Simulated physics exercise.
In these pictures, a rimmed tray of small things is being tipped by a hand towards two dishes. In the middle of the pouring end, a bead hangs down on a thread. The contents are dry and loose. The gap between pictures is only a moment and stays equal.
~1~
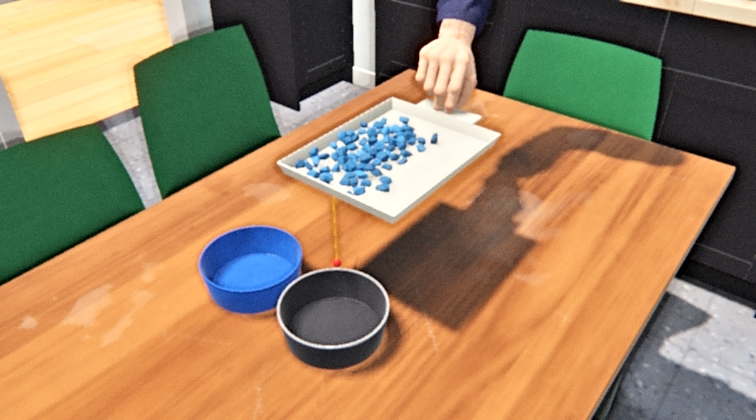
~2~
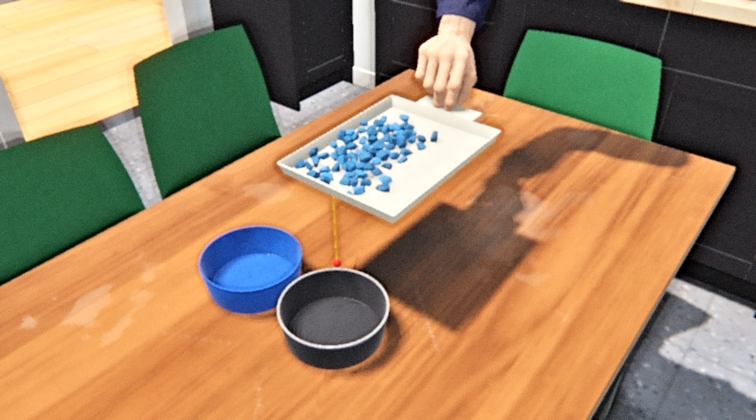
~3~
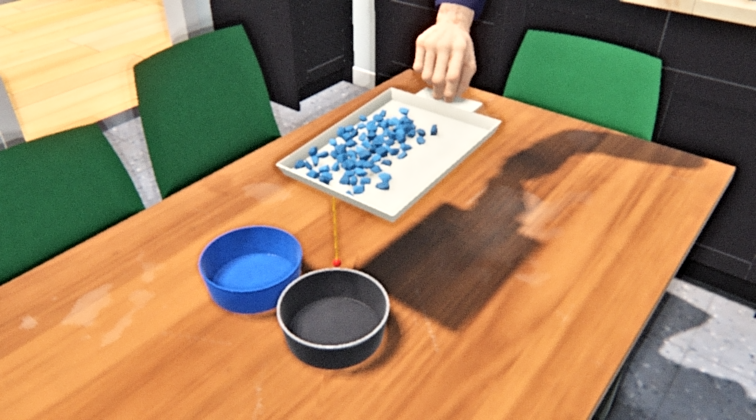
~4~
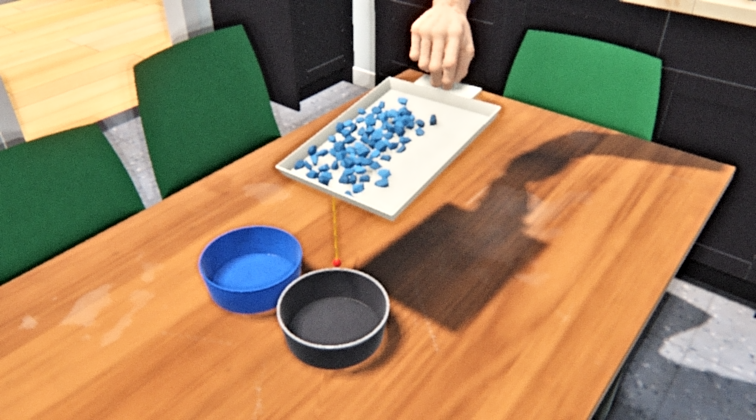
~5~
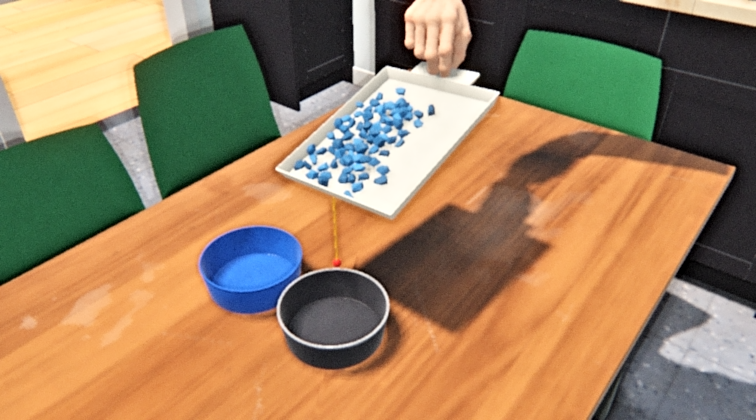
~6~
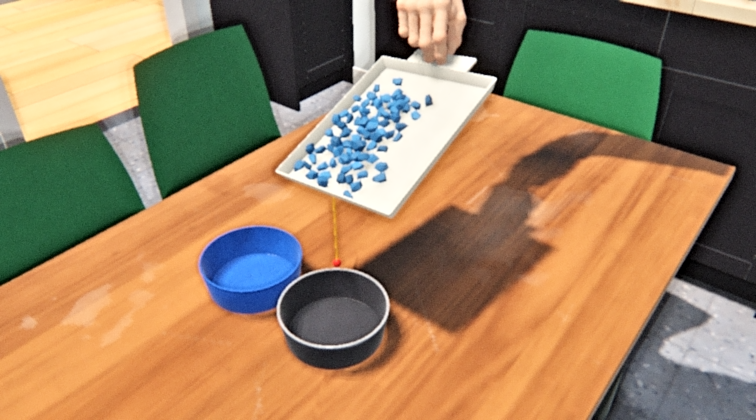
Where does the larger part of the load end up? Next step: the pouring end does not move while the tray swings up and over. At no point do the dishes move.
Oh, the winner here is the left dish, by the look of it.
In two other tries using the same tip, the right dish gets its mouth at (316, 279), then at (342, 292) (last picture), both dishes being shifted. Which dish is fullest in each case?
Case one: The dish at right. Case two: The dish at left.
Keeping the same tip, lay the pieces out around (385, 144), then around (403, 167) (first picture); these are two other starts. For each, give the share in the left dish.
Around 60 then around 40 per cent.
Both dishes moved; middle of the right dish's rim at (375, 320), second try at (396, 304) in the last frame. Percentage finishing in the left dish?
First position: Some 90 %; second position: Some 70 %.
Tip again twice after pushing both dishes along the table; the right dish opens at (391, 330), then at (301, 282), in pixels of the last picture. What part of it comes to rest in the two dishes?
Near 90 % and 90 %.
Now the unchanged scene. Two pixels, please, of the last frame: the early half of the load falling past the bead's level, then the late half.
First close to (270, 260), next close to (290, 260).
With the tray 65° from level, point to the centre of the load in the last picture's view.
I'd put the middle of the pieces at roughly (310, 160).
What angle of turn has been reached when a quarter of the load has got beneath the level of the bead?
Roughly 85°.
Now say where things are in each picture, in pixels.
The first frame shows corners of the pouring end at (284, 162) and (393, 211), level; middle of the load at (368, 149), aquarium stones; left dish at (214, 295); right dish at (296, 349); bead on its thread at (337, 263).
The second frame shows corners of the pouring end at (284, 162) and (393, 211), level; middle of the load at (367, 148).
The third frame shows corners of the pouring end at (283, 163) and (392, 211), tipped barely, lowest at the left corner; middle of the load at (367, 145).
The fourth frame shows corners of the pouring end at (283, 165) and (391, 210), tipped a little, lowest at the left corner; middle of the load at (366, 140).
The fifth frame shows corners of the pouring end at (282, 167) and (389, 209), tipped clearly, lowest at the left corner; middle of the load at (364, 136).
The sixth frame shows corners of the pouring end at (282, 169) and (388, 209), tipped clearly, lowest at the left corner; middle of the load at (362, 131); left dish at (214, 295); right dish at (296, 349).
Soon, tray tipped steeply; nearly all on the tray; a stray few in the left dish; a stray few in the air.
A while on, tray tipped past a quarter turn; a small part on the tray; about a quarter in the right dish; about half in the left dish; a small part outside both; about a quarter in the air.
Towards the end, tray tipped past a quarter turn; about a quarter in the right dish; about two thirds in the left dish; a small part outside both.
Finally, tray tipped past a quarter turn; about a quarter in the right dish; about two thirds in the left dish; a small part outside both.
